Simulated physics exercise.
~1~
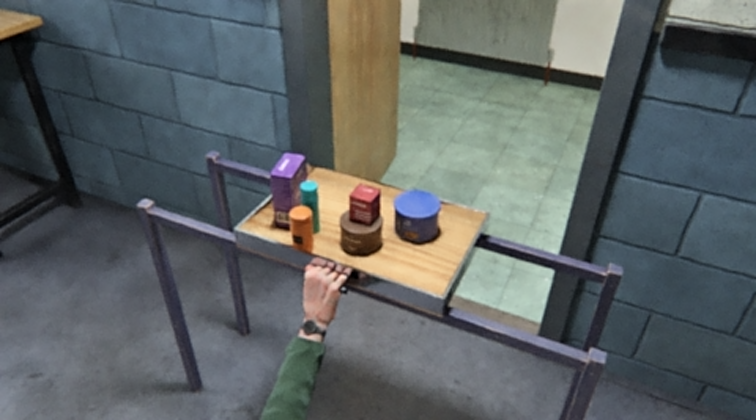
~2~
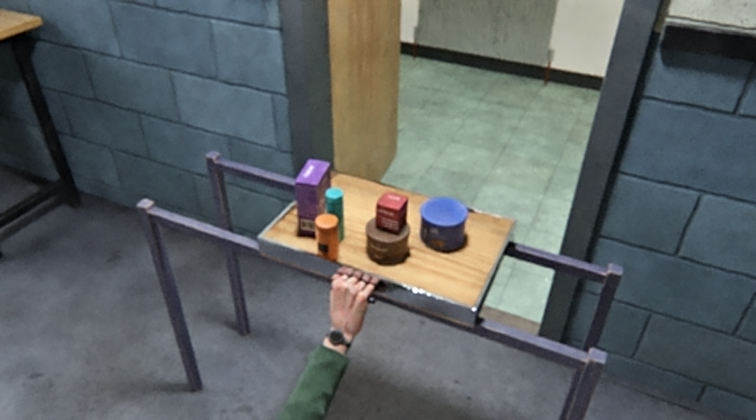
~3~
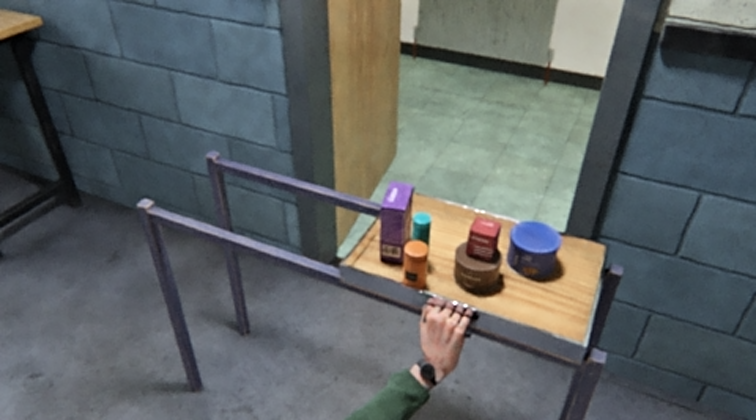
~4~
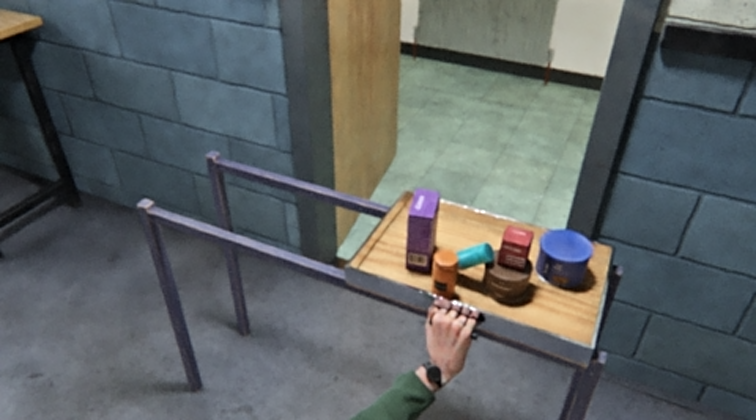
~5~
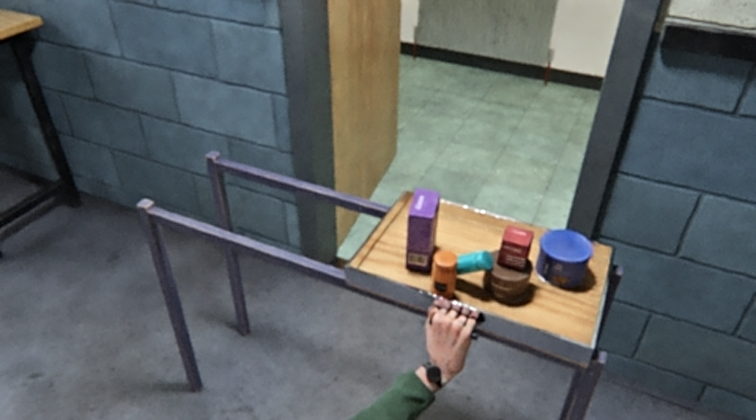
The clip opens on a wooden tray resting on metal rails, holding a purple packet, a turquoise shaker, an orange shaker, a red carton, a brown tub and a blue tub. A hand in a green sleeve grips the front edge and slides the tray to the right. The tray travels on toward the right end of the rails, its load still standing, and then stops. The items shift further right across it, and the turquoise shaker tips over. At the end the turquoise shaker lies between the upright orange shaker and the brown tub, while the purple packet and the others stay standing.
